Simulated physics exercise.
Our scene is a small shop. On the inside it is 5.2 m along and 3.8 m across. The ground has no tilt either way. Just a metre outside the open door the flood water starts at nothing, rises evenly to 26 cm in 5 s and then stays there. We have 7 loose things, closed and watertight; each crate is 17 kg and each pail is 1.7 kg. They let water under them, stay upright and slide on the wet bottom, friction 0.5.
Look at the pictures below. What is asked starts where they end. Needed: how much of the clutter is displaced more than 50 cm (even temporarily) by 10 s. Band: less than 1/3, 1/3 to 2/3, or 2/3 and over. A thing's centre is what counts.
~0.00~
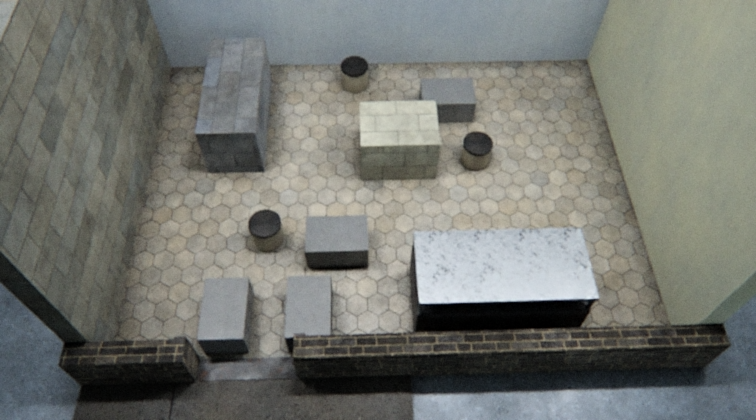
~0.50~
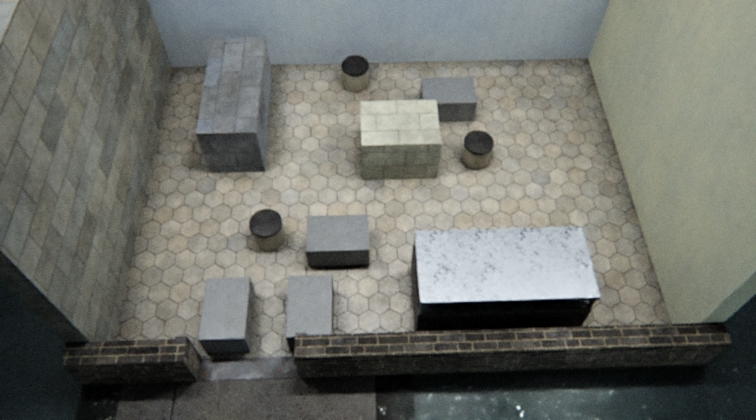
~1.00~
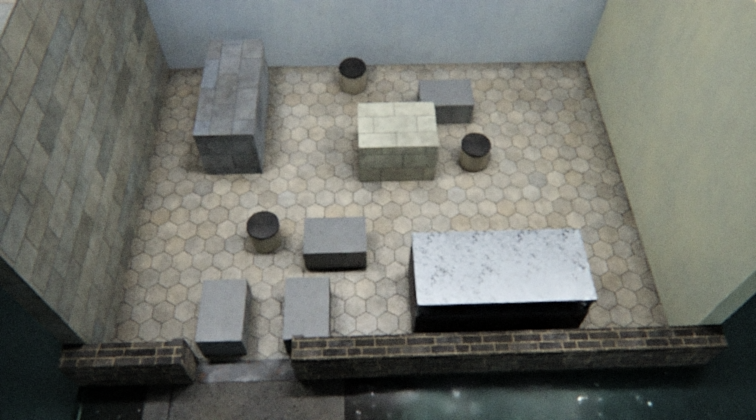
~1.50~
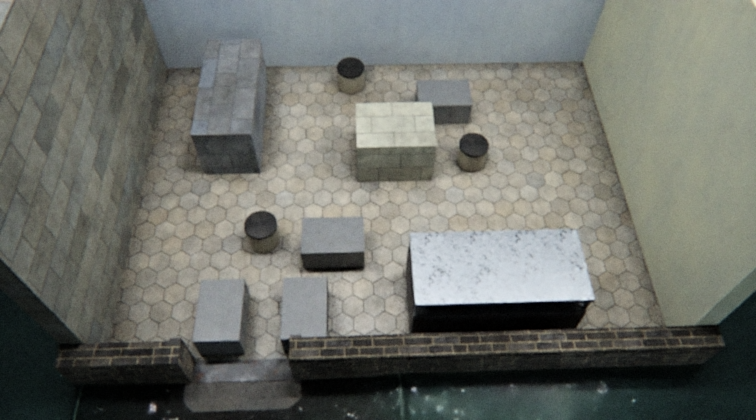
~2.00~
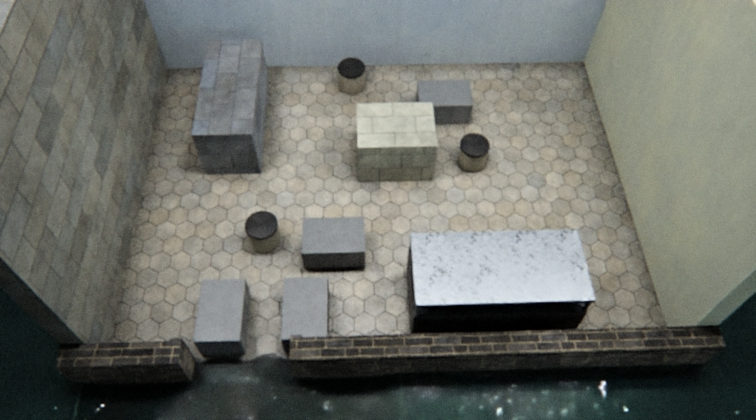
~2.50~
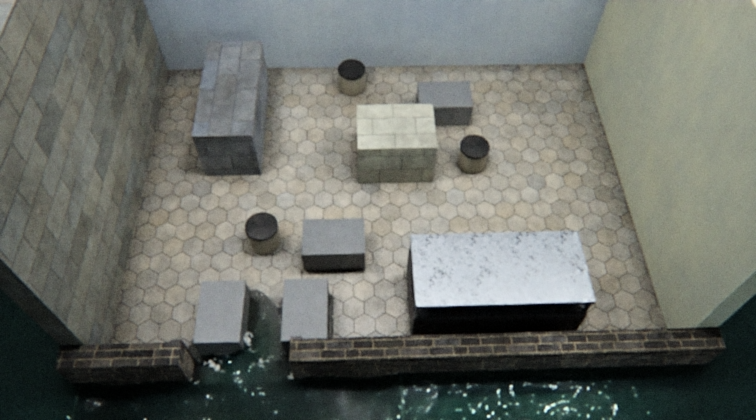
Watching this, the moved portion will sit in the third-to-two-thirds range.
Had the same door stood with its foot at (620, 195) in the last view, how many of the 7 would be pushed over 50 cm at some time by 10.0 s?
You'd get 7 in that case.
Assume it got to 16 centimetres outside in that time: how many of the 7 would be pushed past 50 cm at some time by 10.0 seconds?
In that case the number is 3.
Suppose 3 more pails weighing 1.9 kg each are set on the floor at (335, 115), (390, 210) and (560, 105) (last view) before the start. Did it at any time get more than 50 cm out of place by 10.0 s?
Well, it goes above, below, above.
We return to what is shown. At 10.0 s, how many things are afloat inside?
At that time, 3.
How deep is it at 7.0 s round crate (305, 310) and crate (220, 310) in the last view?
First about 5 cm, second about 13 cm.
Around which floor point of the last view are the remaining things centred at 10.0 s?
Centred roughly on (369, 167).
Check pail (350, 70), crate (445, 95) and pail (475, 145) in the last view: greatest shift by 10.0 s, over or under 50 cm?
Result, in turn: Exceeded / stayed within / stayed within.
After 3.5 s 0 of 7 are over 50 cm from their spots; 0 afloat.
After 4.5 s 2 of 7 are over 50 cm from their spots; 1 afloat.
After 7.0 s 3 of 7 are over 50 cm from their spots; 3 afloat.
After 10.0 s 3 of 7 are over 50 cm from their spots, and 3 have been at some point; 3 afloat.
